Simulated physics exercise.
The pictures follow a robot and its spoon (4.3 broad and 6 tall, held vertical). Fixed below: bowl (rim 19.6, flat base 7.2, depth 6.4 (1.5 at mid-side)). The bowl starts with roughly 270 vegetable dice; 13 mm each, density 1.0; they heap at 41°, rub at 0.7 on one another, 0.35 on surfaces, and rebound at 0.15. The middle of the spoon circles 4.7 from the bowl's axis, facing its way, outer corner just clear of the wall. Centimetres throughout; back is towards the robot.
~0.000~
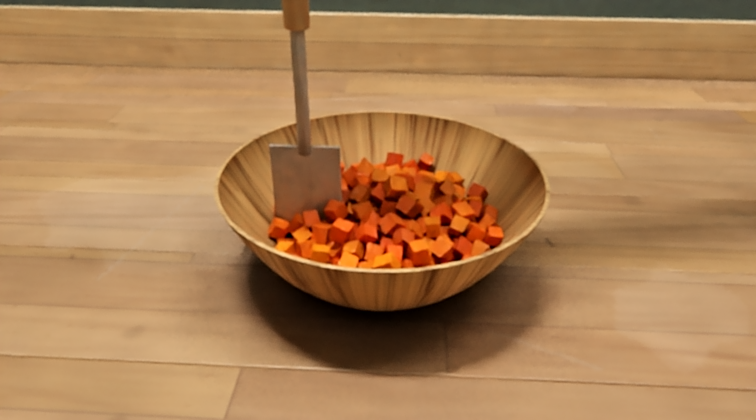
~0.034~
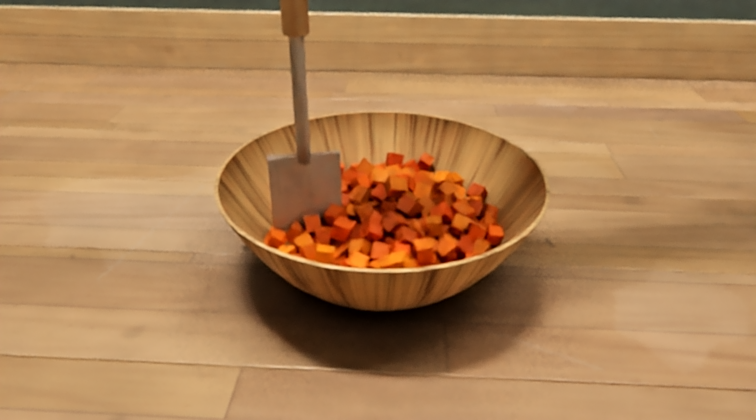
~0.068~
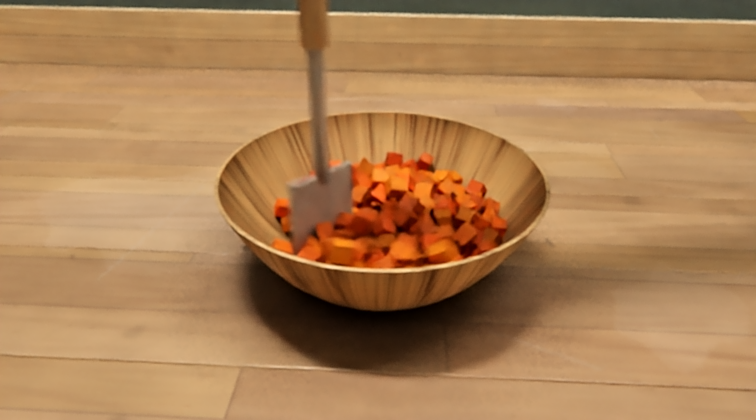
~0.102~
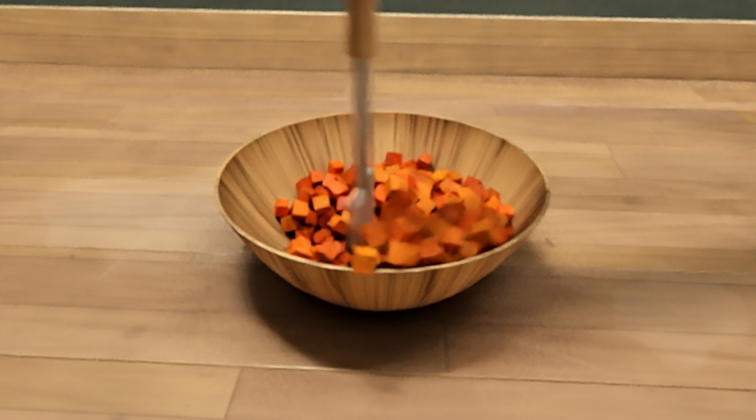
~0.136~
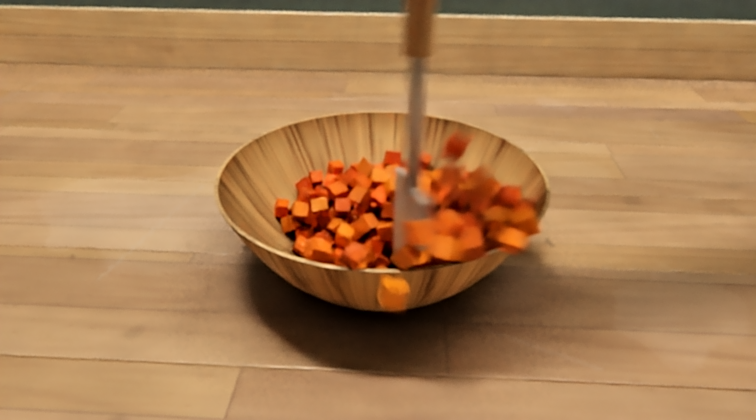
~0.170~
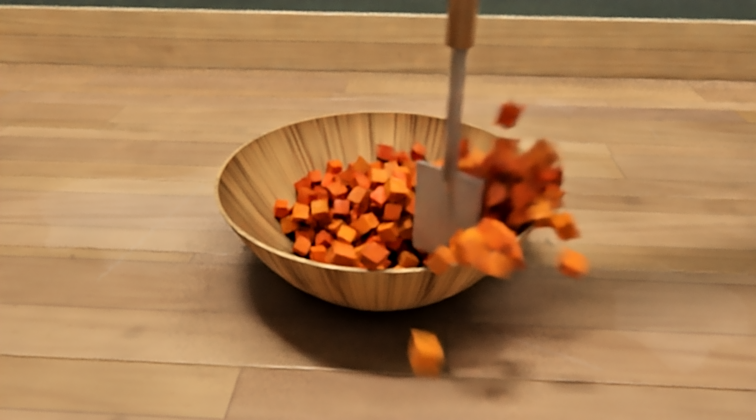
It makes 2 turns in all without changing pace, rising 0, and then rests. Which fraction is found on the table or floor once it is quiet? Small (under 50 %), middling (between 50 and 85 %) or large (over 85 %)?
On the table or floor the share is middling, between 50 and 85 %.
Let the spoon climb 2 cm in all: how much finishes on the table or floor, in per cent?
Some 45 per cent.
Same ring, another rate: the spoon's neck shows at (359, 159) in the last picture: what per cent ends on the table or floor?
Some 40 per cent.
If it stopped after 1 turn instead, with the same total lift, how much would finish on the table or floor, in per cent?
In that case some 45 per cent.
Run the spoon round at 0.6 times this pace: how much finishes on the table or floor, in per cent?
Some 45 per cent.
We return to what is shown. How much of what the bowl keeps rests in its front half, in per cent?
Some 60 per cent.
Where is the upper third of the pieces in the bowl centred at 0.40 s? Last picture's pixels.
Around (269, 192).
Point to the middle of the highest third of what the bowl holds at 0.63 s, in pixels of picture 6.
Around (449, 150).
By 0.40 s, 8° round, highest piece 9 above the table; 167 in the bowl, 65 on the table or floor, 42 in flight or on the tool.
By 0.63 s, 230° round, highest piece 9 above the table; 144 on the table or floor, 118 in the bowl, 12 in flight or on the tool.
By 0.94 s, 0° round, highest piece 5 above the table; 169 on the table or floor, 105 in the bowl.
By 1.64 s, 0° round, highest piece 5 above the table; 169 on the table or floor, 105 in the bowl.
Final count, 169 on the table or floor, 105 in the bowl. That is 62 % on the table or floor.
